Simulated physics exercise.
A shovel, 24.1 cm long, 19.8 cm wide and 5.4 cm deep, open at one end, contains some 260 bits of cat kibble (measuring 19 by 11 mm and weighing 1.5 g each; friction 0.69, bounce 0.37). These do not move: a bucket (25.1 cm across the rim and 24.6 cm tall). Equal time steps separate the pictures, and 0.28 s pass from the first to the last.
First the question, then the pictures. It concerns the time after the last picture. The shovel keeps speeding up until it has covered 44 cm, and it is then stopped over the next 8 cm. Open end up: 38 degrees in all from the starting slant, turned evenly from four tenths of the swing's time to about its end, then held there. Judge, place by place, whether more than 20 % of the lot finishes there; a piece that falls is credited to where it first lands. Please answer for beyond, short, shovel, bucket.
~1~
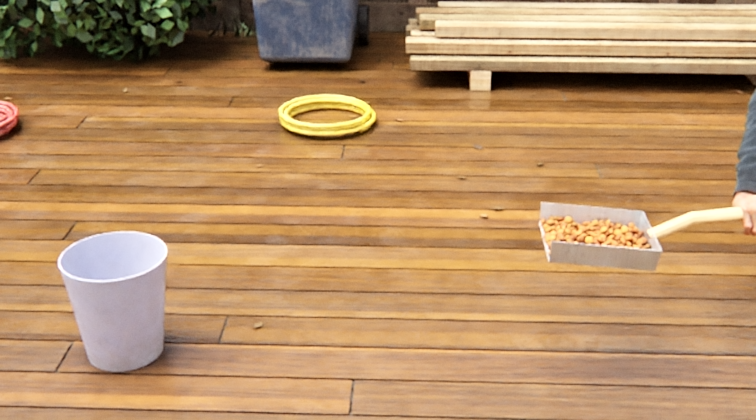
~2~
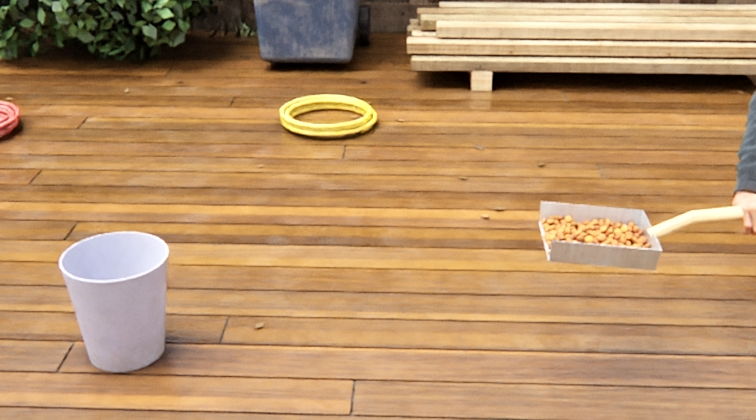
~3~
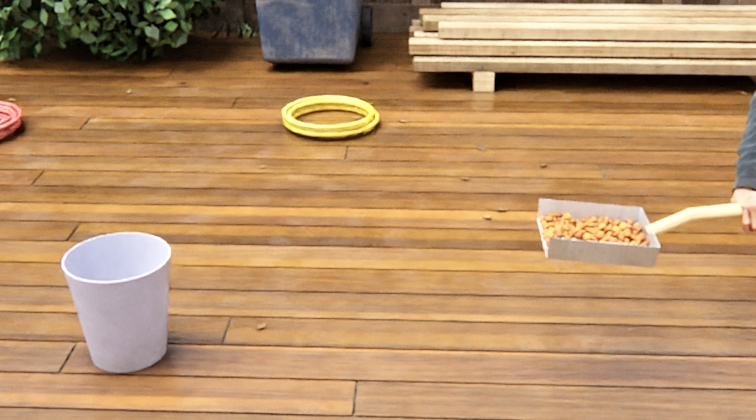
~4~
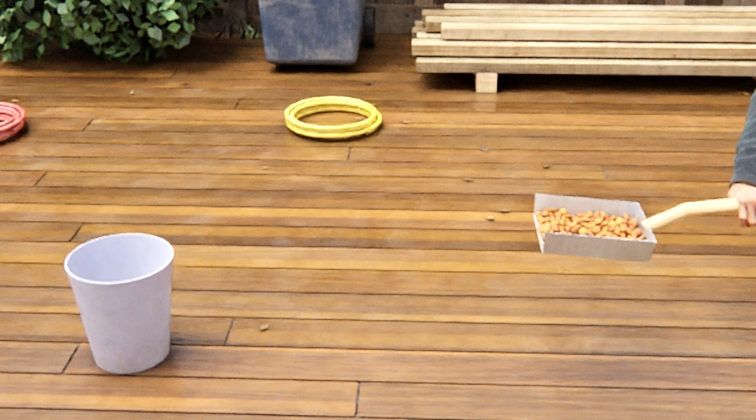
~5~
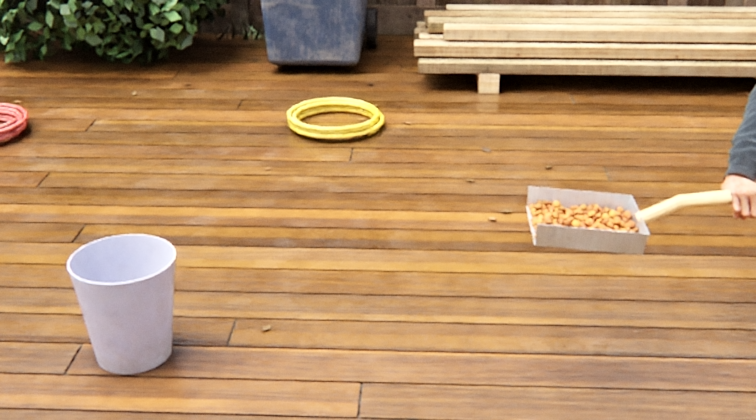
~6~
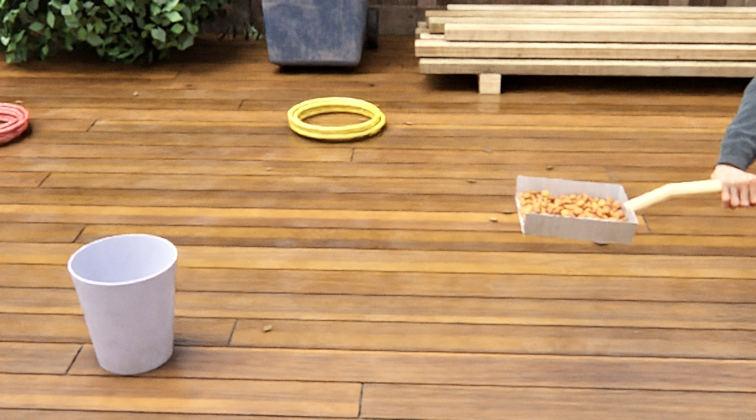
Beyond - not more, short - not more, shovel - more, bucket - not more.
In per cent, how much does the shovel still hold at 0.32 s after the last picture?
Share still on the shovel: Around 100 percent.
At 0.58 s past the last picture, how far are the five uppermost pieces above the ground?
Roughly 70 cm above the ground.
Then, 0.17 s after the last picture, tilt 20 degrees; shovel 100 %; middle of all pieces near (518, 179).
Then, 0.32 s after the last picture, tilt 37 degrees; shovel 100 %; middle of all pieces near (446, 136).
Then, 0.45 s after the last picture, tilt 43 degrees; shovel 90 %, in the air 10 %; middle of all pieces near (427, 127).
Then, 0.58 s after the last picture, tilt 43 degrees; shovel 95 %, in the air 5 %; middle of all pieces near (434, 139).
In the end, beyond 0 %, short 5 %, shovel 95 %, bucket 0 %.
